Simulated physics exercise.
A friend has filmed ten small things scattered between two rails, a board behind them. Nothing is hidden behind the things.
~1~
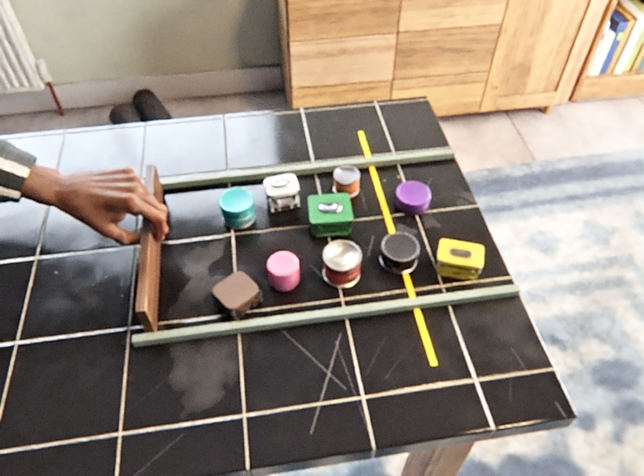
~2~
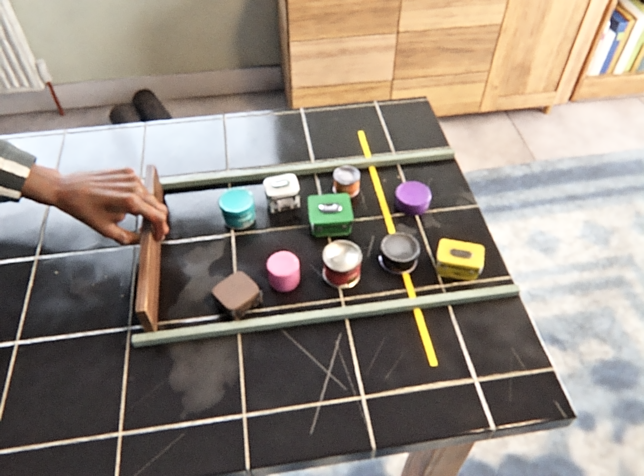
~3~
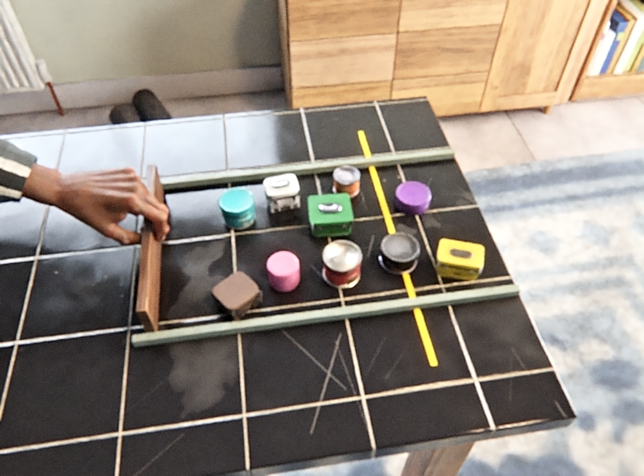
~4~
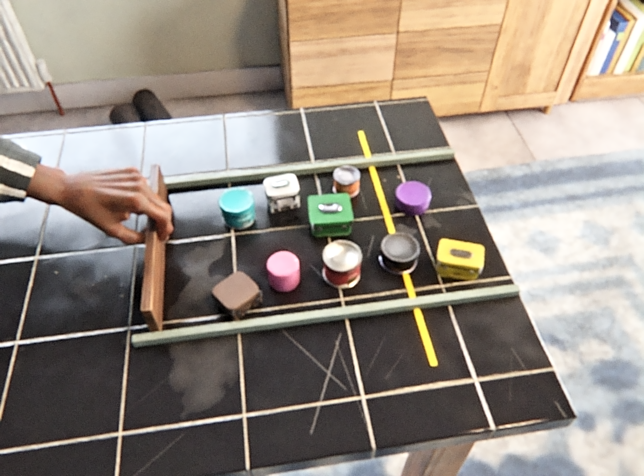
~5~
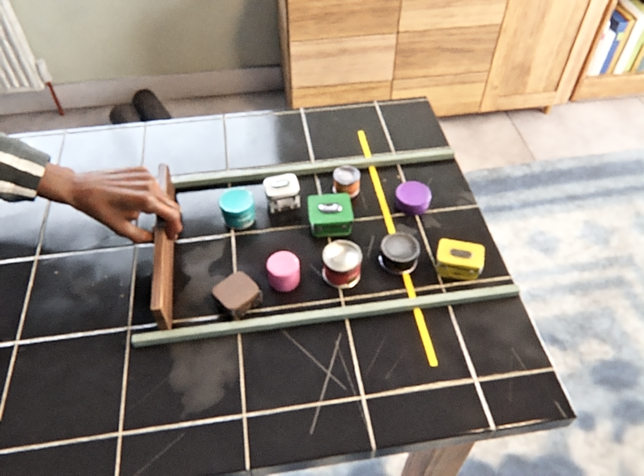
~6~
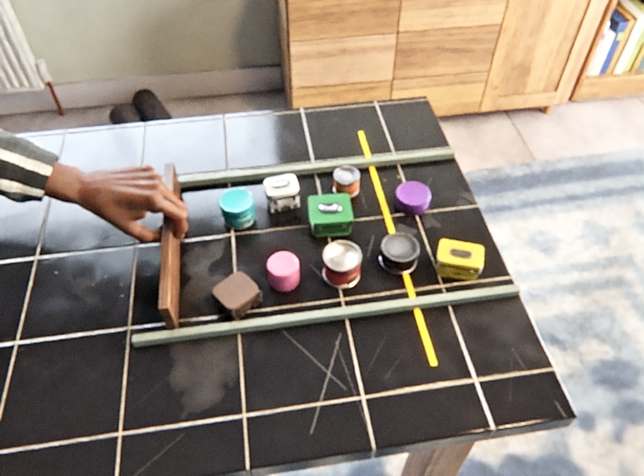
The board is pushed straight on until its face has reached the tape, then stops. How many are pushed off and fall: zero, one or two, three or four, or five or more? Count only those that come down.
The number that fall off is zero.
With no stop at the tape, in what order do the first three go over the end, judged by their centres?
They are the yellow case, then the black pot, then the purple tub.
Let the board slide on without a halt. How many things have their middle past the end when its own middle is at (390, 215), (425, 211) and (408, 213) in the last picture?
Place by place, 0, 2 and 0.
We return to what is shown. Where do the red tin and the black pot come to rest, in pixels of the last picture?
First (447, 249), then (472, 234).
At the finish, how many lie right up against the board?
The number is 5.
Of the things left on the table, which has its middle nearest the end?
The yellow case.
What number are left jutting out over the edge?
It comes to 1.
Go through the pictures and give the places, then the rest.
Yellow case (459, 260); purple tub (413, 198); black pot (399, 253); board (151, 242); tape (391, 228), in the first frame.
Purple tub (413, 198); white case (282, 193), in the second frame.
Black pot (399, 253); pink lid (284, 272), in the third frame.
Yellow case (459, 260); board (156, 242), in the fourth frame.
Purple tub (413, 198); turquoise tin (238, 208), in the fifth frame.
Yellow case (459, 260); purple tub (413, 198); black pot (399, 253); board (171, 240); tape (391, 228), in the sixth frame.
A little later, none off yet; yellow case at rest near (459, 260); purple tub at rest near (413, 198); black pot at rest near (399, 253).
When it is over, the number that fall off is zero.
